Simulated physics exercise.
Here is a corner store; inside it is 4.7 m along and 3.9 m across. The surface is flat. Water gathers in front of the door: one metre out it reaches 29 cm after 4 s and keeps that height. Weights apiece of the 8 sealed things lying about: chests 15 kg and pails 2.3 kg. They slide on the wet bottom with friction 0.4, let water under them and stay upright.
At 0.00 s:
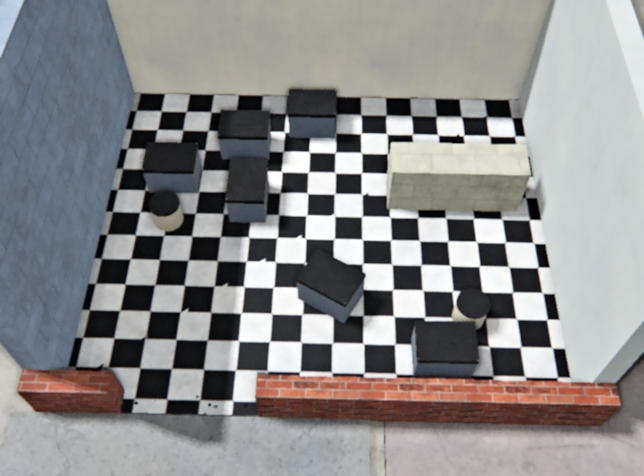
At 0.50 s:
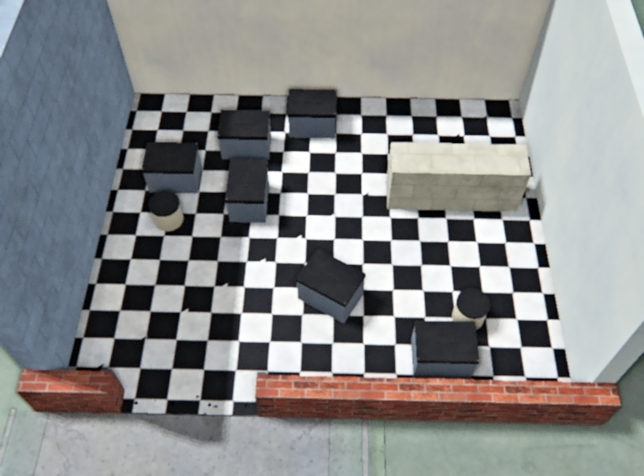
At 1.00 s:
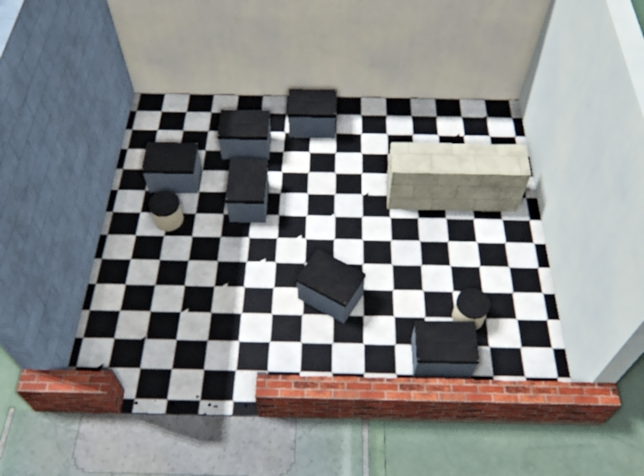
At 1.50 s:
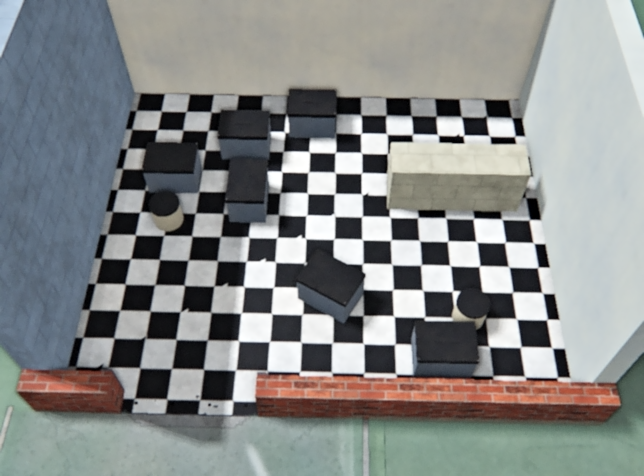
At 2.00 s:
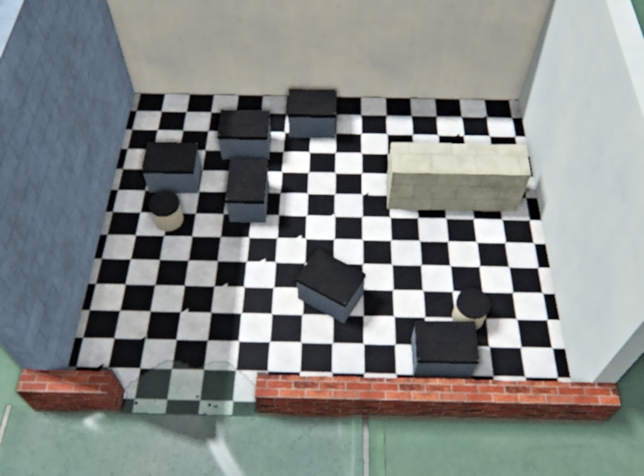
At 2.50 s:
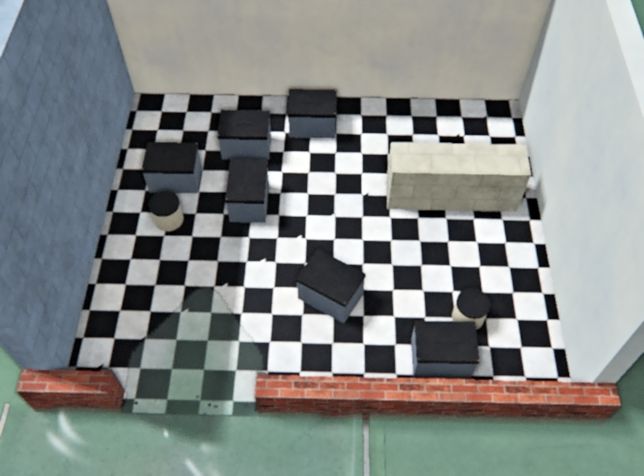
A walled room with a checkered floor, dark boxes and a long pale block stayed still while greenish water spread over the ground outside, then crept through the front gap onto the tiles.
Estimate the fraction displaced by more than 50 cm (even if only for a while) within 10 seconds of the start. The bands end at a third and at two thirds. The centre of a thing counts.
It is from one to two thirds.
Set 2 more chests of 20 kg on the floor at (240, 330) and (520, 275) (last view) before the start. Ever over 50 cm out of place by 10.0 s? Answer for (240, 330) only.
Answer: More.
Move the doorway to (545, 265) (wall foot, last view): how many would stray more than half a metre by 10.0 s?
Then 8.
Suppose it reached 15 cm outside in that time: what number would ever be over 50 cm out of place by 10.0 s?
Then 2.
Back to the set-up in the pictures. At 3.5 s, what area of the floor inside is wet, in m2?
Roughly 4.5 m2.
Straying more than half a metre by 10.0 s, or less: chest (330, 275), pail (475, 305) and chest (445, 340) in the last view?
In that order: Under, short of it, under.
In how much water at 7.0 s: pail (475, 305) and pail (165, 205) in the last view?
About 1 and 21 cm.
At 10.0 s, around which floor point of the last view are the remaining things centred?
Around (397, 205).
After 3.5 s 0 of 8 are over 50 cm from their spots; 0 afloat.
After 4.5 s 1 of 8 are over 50 cm from their spots; 1 afloat.
After 7.0 s 5 of 8 are over 50 cm from their spots; 5 afloat.
After 10.0 s 5 of 8 are over 50 cm from their spots, and 5 have been at some point; 6 afloat.
